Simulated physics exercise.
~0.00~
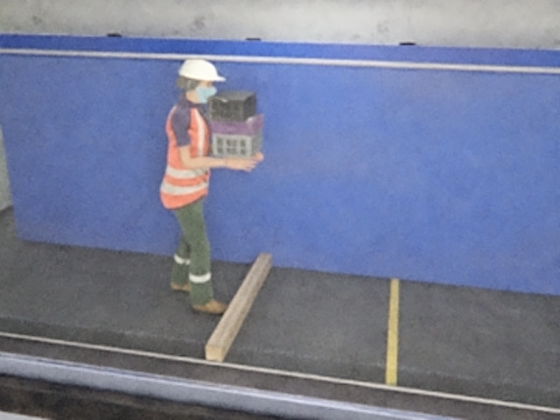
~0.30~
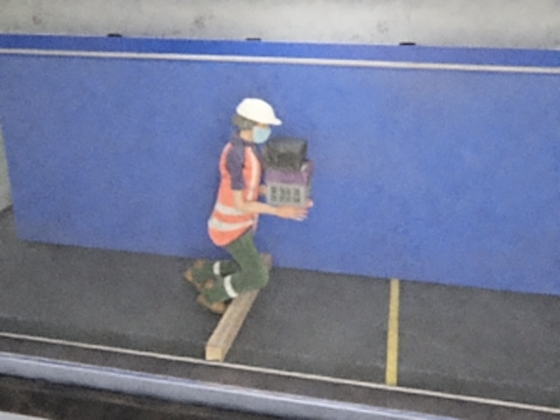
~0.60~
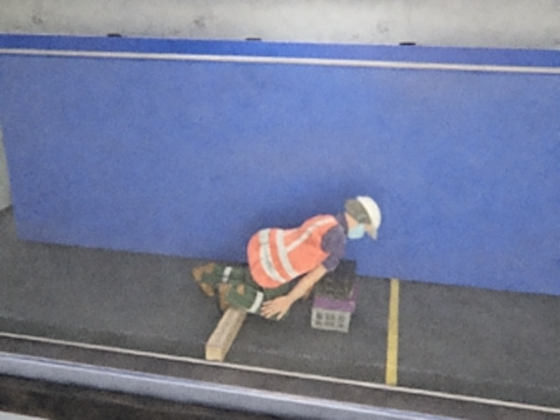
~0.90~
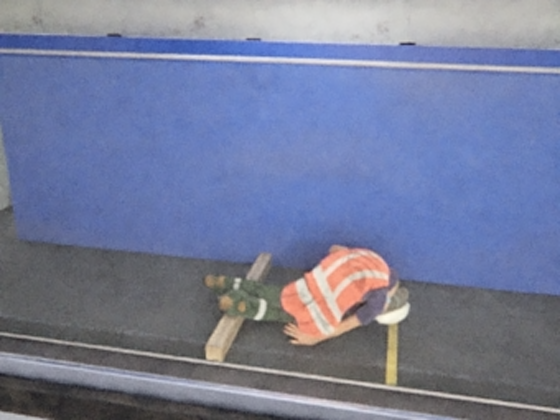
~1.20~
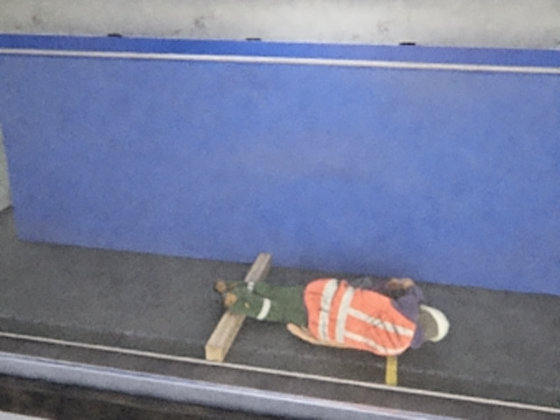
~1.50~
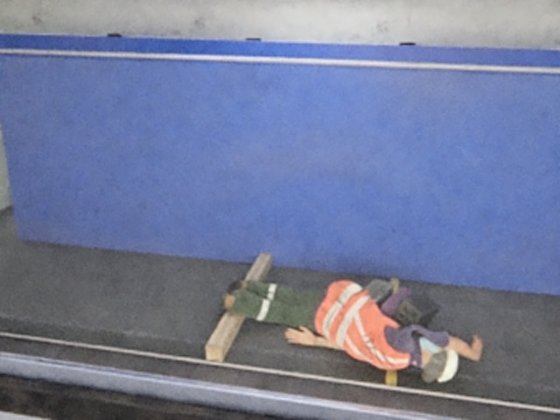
To begin with, a masked worker in a white helmet and orange vest stands behind a wooden floor rail, holding a small stack of crates and a purple parcel on both forearms. The worker pitches to the right, knees bending and feet catching at the rail, while the load drops. Hands reach the floor beside the stack, and the body folds forward over it. The worker then stretches out face down as the load tips beneath. Finally, the worker lies flat, helmet past the yellow line, with the tilted purple parcel and grey crate short of it.
